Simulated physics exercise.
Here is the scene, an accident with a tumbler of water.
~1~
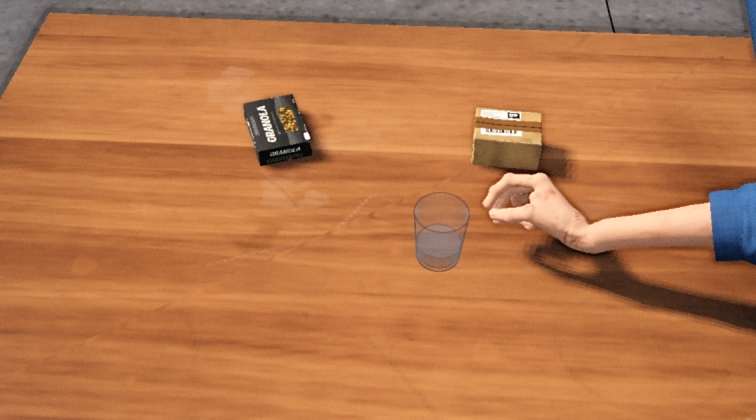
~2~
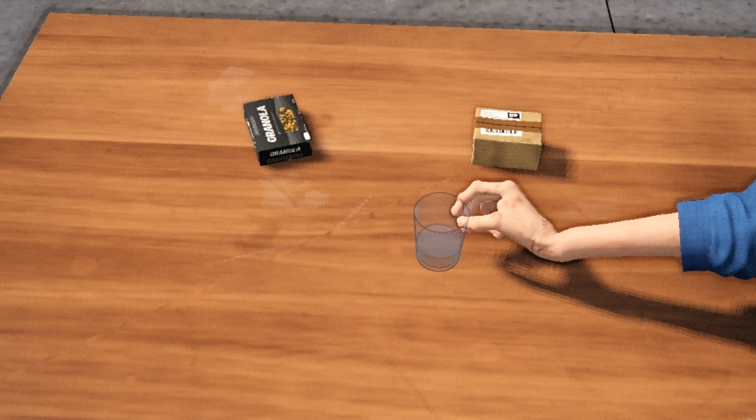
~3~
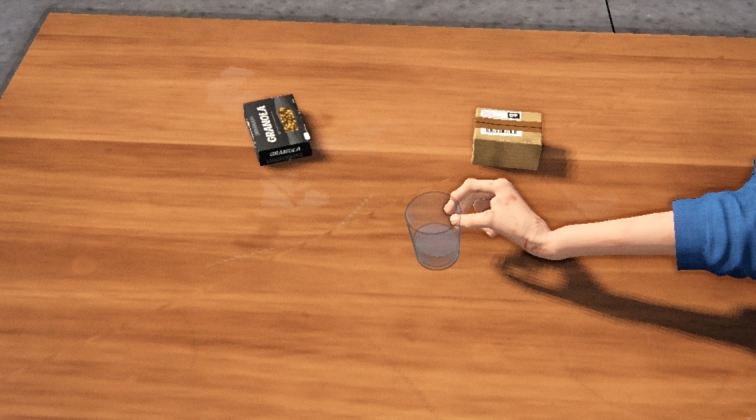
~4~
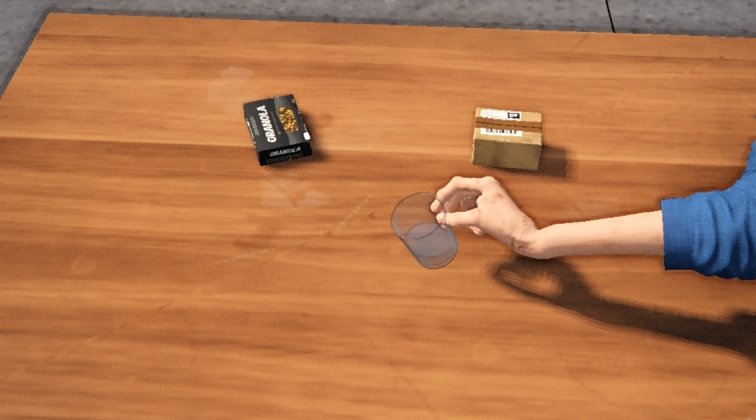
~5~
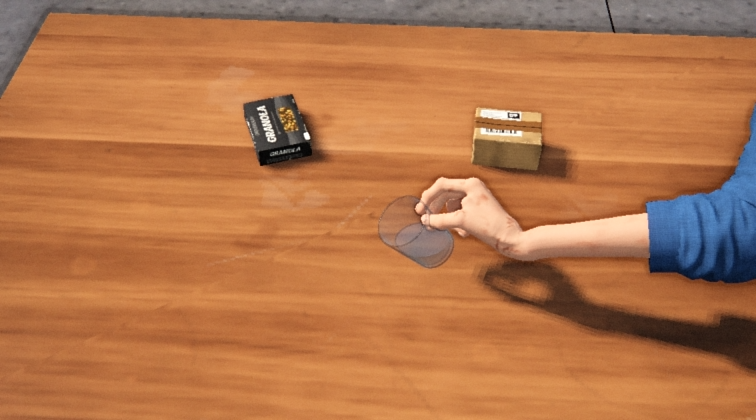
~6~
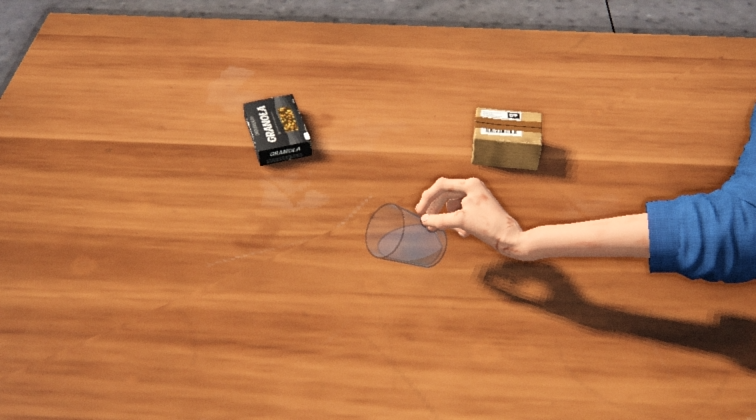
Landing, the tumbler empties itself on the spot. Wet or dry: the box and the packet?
In the end the box will come through dry; the packet will come through dry.
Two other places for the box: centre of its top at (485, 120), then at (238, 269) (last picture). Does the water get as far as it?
Where first placed it is not touched, where next placed it is touched.
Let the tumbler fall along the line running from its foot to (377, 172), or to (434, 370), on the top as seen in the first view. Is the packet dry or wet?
For the first try it becomes wetted; for the other it is missed.
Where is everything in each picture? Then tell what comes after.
It stands upright; tumbler (440, 233) about a third full; box (509, 125); packet (276, 121), in the first picture.
Pushed off balance; tumbler about a third full, surface at (439, 241), in the second picture.
Pushed off balance; tumbler (435, 232) about a third full; packet (276, 121), in the third picture.
Pushed off balance; tumbler (426, 232) tipped 20°; box (509, 125), in the fourth picture.
Pushed off balance; tumbler (417, 234) tipped 35°, in the fifth picture.
It is falling; tumbler (407, 238) tipped 50°; box (509, 125); packet (276, 121), in the sixth picture.
Shortly, the puddle covers about as much as a plate; the box is still dry; the packet is still dry.
At the finish, the puddle covers about as much as a plate; the box is still dry; the packet is still dry.
